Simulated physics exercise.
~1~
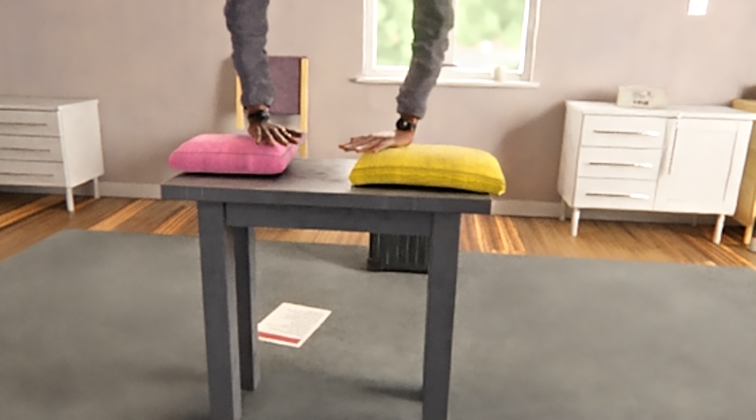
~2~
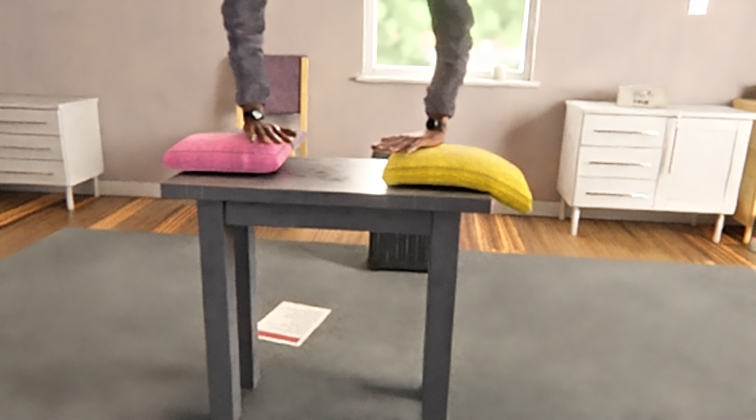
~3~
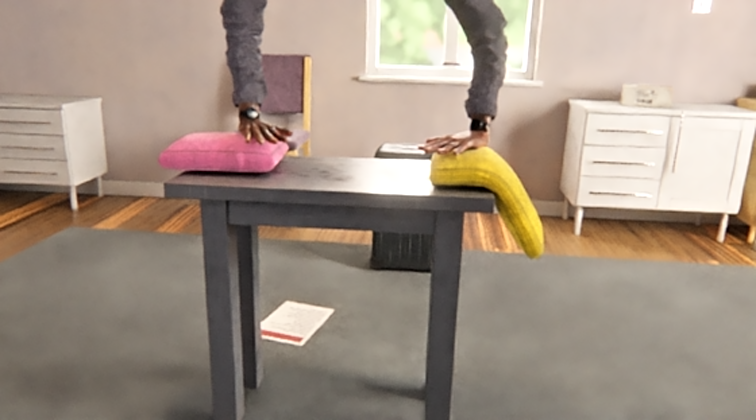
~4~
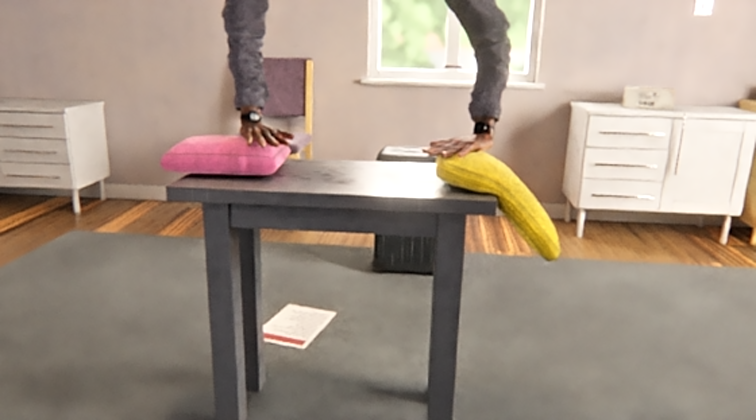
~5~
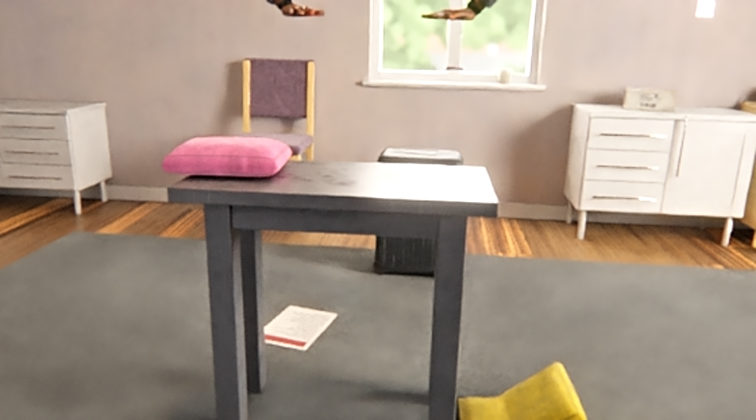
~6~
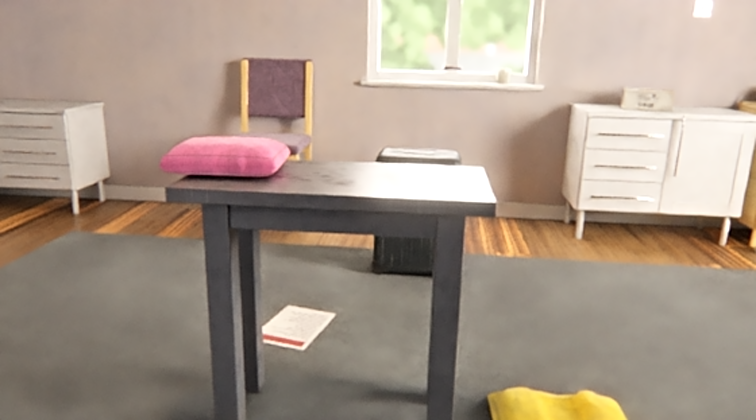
Two hands push a pink cushion left and a yellow cushion right, which falls off the table.
